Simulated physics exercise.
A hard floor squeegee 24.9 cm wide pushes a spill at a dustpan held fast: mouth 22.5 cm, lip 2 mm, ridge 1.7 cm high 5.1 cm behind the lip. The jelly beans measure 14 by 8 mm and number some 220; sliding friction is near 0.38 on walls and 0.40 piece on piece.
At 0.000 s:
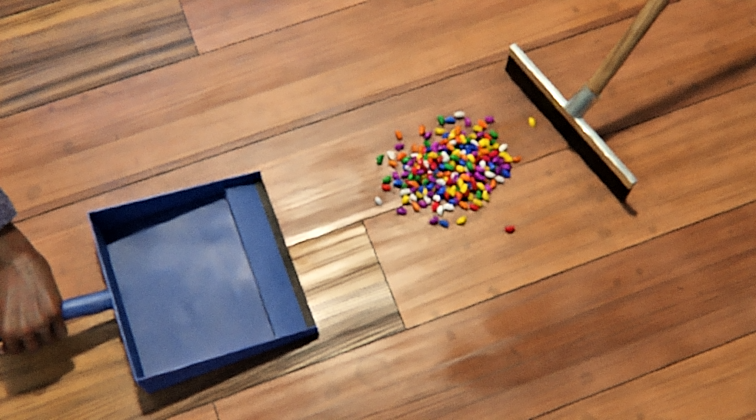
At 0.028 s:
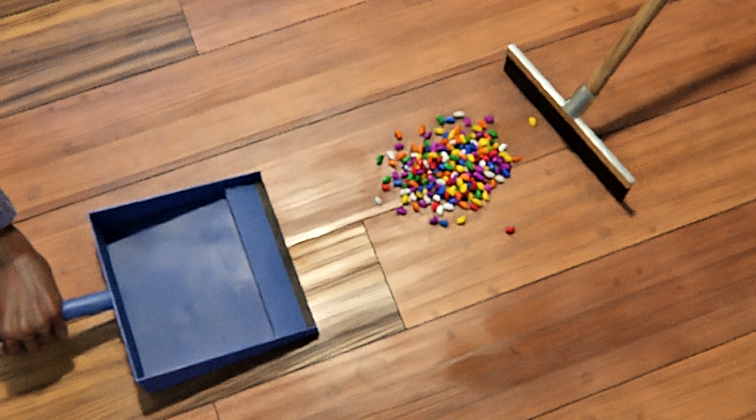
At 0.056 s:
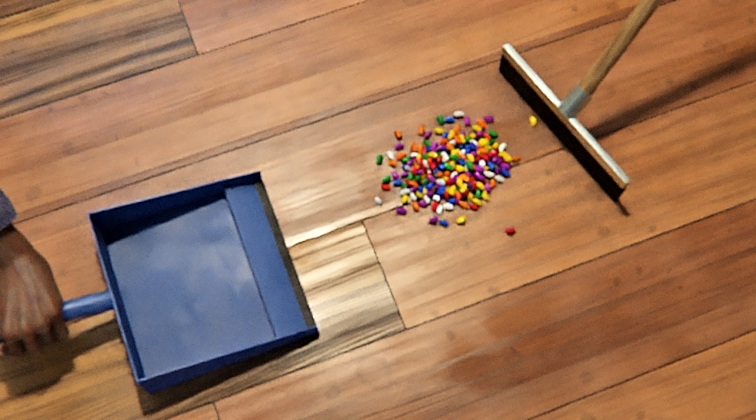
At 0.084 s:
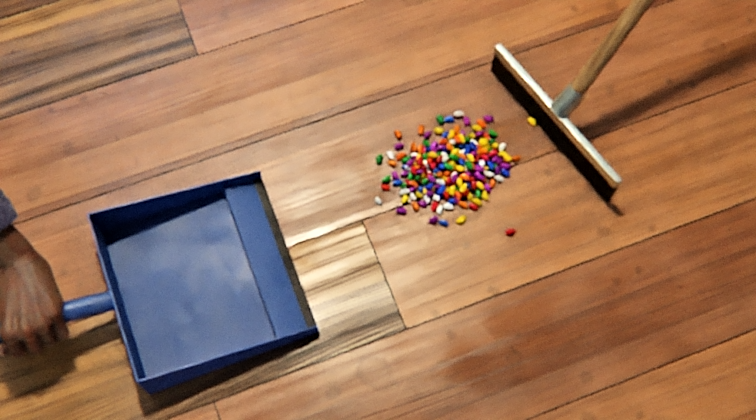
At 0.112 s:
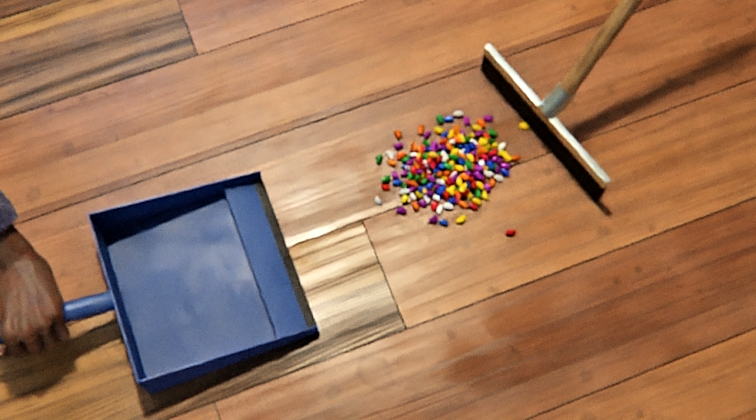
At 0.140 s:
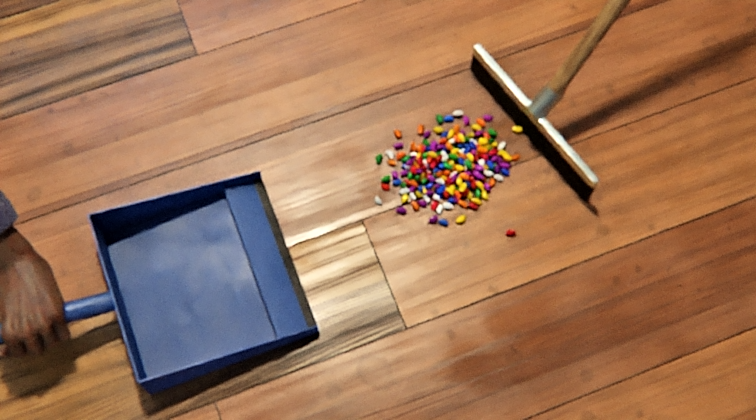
Colourful jelly beans lying in a pile on a wooden floor, a squeegee sliding left toward them, a hand holding a blue dustpan still.
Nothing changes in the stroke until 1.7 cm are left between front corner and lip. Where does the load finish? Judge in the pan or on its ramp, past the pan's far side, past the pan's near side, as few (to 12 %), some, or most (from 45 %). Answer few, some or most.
Pan: Few, far side: Some, near side: Few.
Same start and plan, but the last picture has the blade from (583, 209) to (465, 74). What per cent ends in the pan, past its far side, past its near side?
Pan 30, far 5, near 10.
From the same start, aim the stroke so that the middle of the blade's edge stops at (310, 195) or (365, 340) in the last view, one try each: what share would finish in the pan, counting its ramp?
Some 10 and 10 per cent.
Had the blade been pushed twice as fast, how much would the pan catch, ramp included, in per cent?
Then about 15 per cent.
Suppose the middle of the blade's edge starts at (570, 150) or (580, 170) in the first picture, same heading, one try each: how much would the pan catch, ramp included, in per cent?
Some 0 and 5 per cent.
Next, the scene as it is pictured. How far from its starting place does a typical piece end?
About 18 cm.
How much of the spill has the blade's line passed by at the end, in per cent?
Some 25 per cent.
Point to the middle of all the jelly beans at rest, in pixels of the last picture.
At about (312, 215).
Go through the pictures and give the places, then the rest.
In the first picture, blade from (631, 184) to (513, 51), moved 0.0 cm, 0 of the pieces shifted so far; middle of the pieces at (447, 167); pan at (193, 286).
In the second picture, blade from (629, 183) to (511, 51), moved 0.2 cm, 0 of the pieces shifted so far; middle of the pieces at (447, 167).
In the third picture, blade from (624, 183) to (506, 51), moved 0.8 cm, 0 of the pieces shifted so far; middle of the pieces at (447, 167).
In the fourth picture, blade from (616, 183) to (498, 51), moved 1.8 cm, 1 of the pieces shifted so far; middle of the pieces at (447, 167).
In the fifth picture, blade from (605, 183) to (488, 51), moved 3.2 cm, 2 of the pieces shifted so far; middle of the pieces at (447, 166).
In the sixth picture, blade from (593, 183) to (477, 51), moved 4.7 cm, 2 of the pieces shifted so far; middle of the pieces at (446, 166); pan at (194, 287). The blade's pace is about 0.52 m/s, heading 19 degrees away from the viewer's side.
After 0.45 s, middle of the blade 21 cm from the lip; 0 % over the lip, far side 5 %, near side 0 %.
After 0.65 s, middle of the blade 11 cm from the lip; 0 % over the lip, far side 15 %, near side 0 %.
After 0.98 s, middle of the blade 5 cm from the lip; 0 % over the lip, far side 20 %, near side 0 %.
By 2.6 s all is still; pan 0 %, far side 20 %, near side 0 %, in front of the lip or behind the blade 75 %.
